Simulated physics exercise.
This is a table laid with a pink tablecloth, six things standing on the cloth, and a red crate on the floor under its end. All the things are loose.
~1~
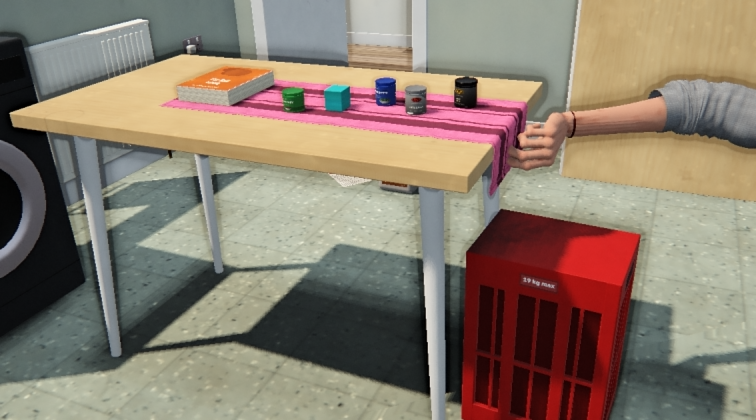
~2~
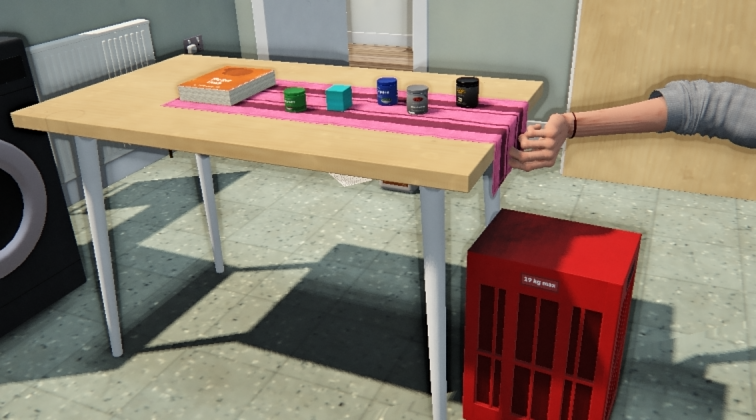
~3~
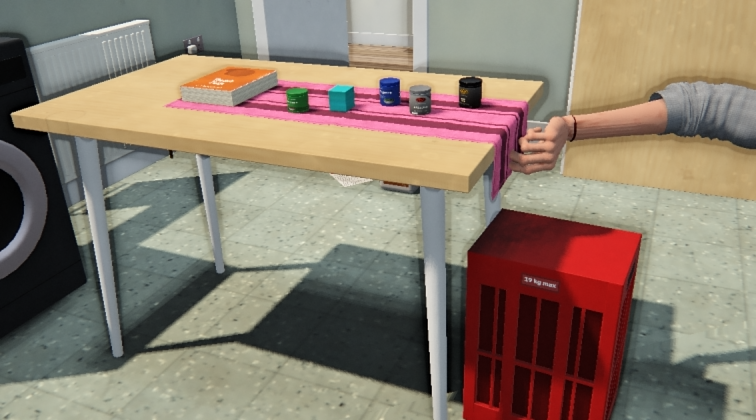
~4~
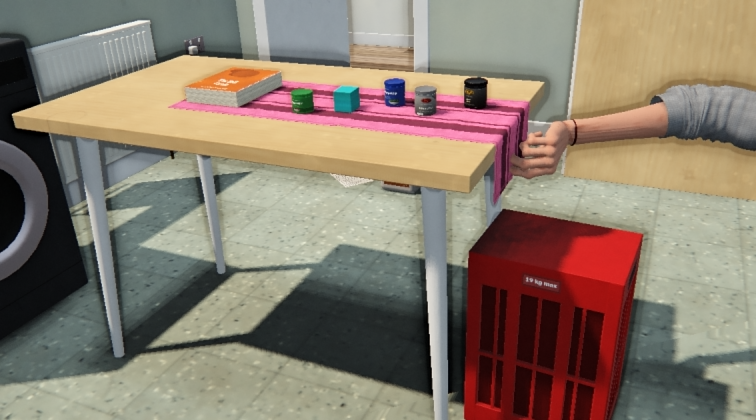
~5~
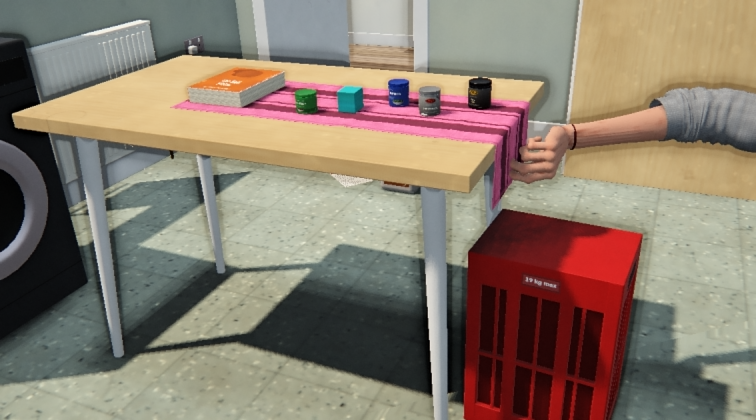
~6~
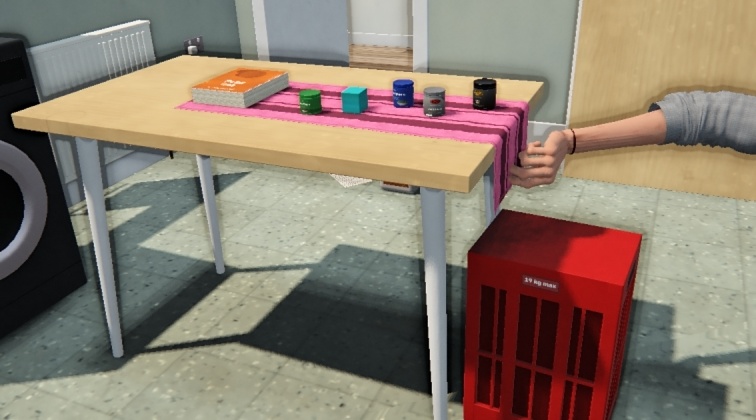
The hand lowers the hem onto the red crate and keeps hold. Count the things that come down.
It carries off one.
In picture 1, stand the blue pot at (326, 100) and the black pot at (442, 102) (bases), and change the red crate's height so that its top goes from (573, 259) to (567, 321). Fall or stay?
The blue pot holds on, the black pot goes over.
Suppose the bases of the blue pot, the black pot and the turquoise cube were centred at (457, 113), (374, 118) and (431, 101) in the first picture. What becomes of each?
The blue pot comes down; the black pot stays on; the turquoise cube keeps its place on top.
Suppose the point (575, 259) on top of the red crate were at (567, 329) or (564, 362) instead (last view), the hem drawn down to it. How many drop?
It would be 3 and 4.
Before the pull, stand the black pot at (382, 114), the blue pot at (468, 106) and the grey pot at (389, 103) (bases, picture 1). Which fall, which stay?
The black pot keeps its place on top; the blue pot drops off; the grey pot keeps its place on top.
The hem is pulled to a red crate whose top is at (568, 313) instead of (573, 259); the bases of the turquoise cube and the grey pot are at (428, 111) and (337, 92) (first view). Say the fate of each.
The turquoise cube drops off; the grey pot keeps its place on top.
A little later, hem near (509, 214); all still up.
Next, hem on the crate; black pot gone.
When it is over, hem on the crate; black pot gone. The answer is one.
